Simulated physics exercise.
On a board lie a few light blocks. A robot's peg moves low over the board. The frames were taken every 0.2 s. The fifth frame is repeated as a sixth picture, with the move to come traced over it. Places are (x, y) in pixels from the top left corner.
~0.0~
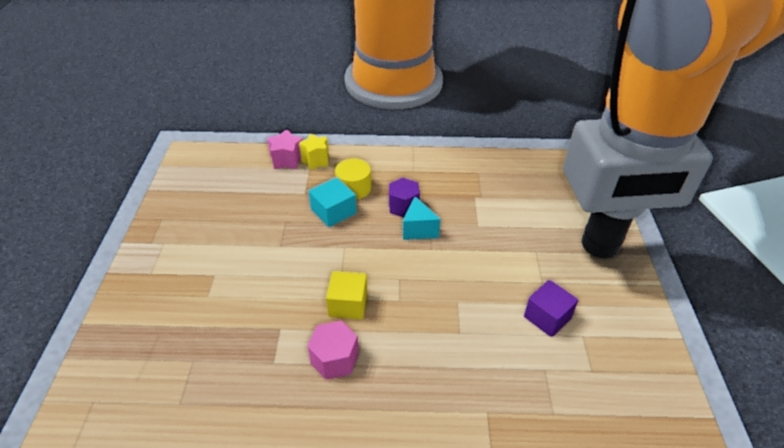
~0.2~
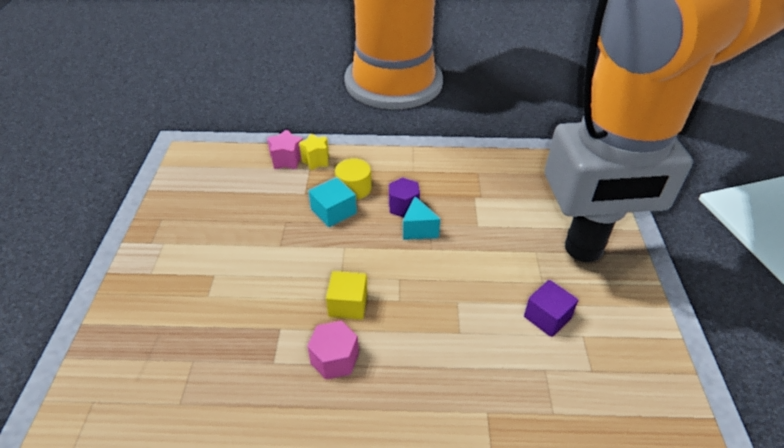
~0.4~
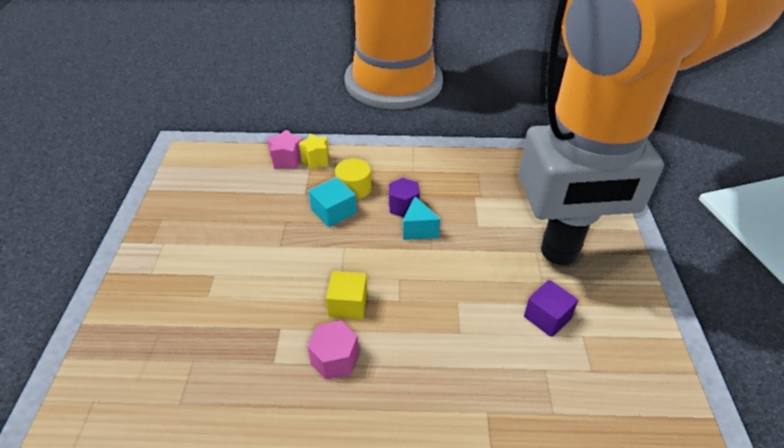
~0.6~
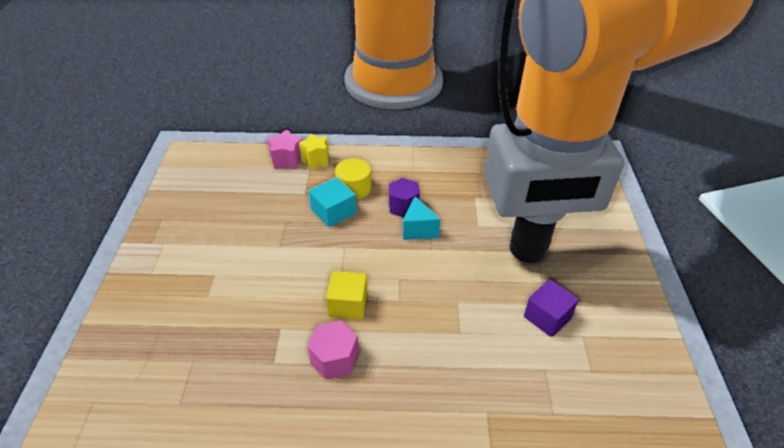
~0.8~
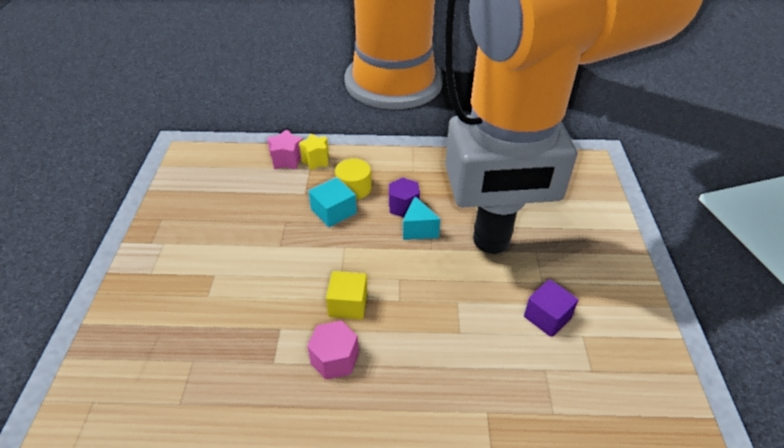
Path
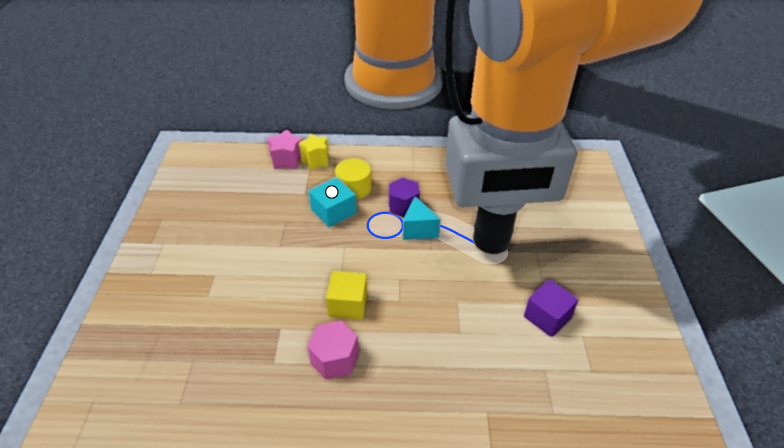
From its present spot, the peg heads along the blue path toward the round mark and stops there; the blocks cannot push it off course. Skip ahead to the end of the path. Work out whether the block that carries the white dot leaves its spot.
It sits in its place.
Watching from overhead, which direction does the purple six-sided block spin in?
Verdict: Clockwise.
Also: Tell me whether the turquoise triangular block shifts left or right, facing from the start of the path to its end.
It goes left.
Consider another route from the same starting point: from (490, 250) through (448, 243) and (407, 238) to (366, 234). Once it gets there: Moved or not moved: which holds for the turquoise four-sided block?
The turquoise four-sided block will stay where it stands.
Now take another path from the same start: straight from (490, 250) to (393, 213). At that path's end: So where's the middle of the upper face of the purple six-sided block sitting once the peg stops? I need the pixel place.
Put as a pixel place, it's (384, 173).
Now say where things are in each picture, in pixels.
In the first picture, lower end of the peg (600, 246), tops of blocks, turquoise four-sided block (332, 192), purple six-sided block (404, 188), turquoise triangular block (420, 212).
In the second picture, peg (583, 249), blocks as before.
In the third picture, peg (559, 252), blocks as before.
In the fourth picture, peg (528, 250), blocks as before.
In the fifth picture, peg (491, 241), turquoise four-sided block (332, 192), purple six-sided block (404, 188), turquoise triangular block (420, 212).
The drawn path runs from (490, 250) via (457, 233) and (422, 223), ending at (385, 225); the dot is on the turquoise four-sided block.
On the path given first. One third of the way, peg (457, 224); nothing pushed yet.
Two thirds of the way, peg (422, 214); purple six-sided block (401, 186); turquoise triangular block (398, 215).
At the end, peg (385, 216); turquoise four-sided block not moved; purple six-sided block (392, 183), turned 25° clockwise; turquoise triangular block (370, 224), turned 25° anticlockwise.
